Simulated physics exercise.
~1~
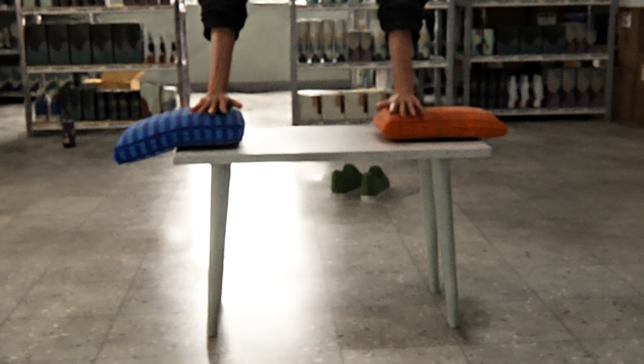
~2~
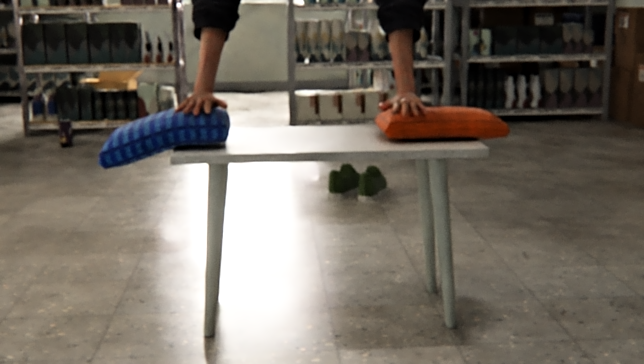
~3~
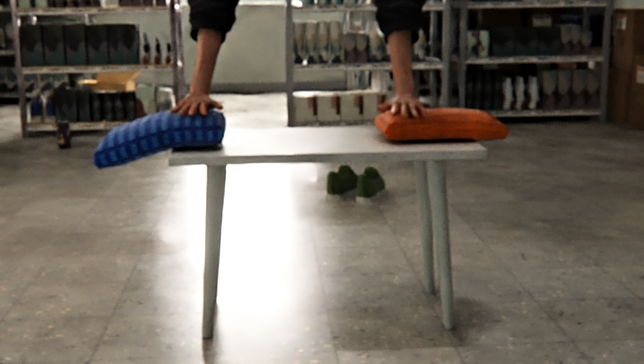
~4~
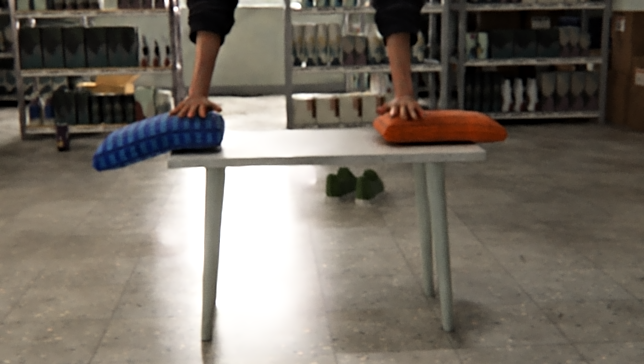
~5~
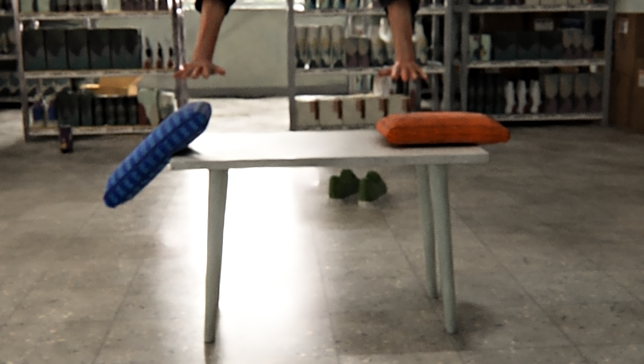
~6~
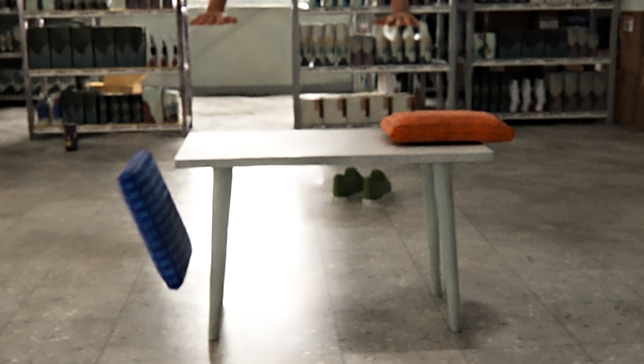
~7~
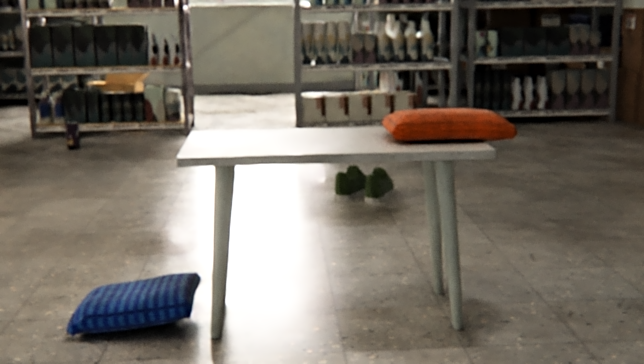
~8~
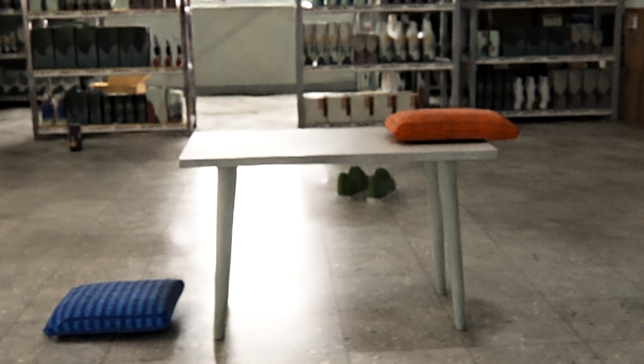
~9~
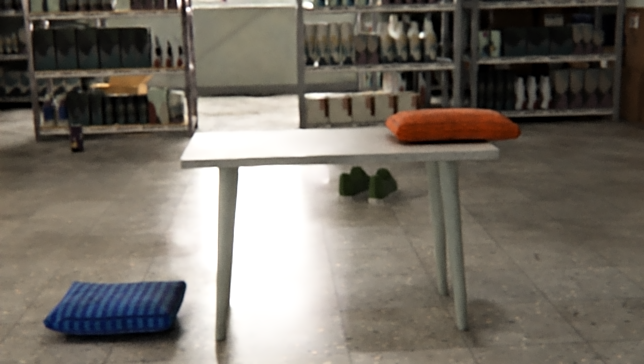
A blue cushion, slid leftward by a hand until it juts past the edge of a pale side table, tips outward as both hands lift away, drops and comes to rest on the floor, while an orange soft bag stays on the table's right end.
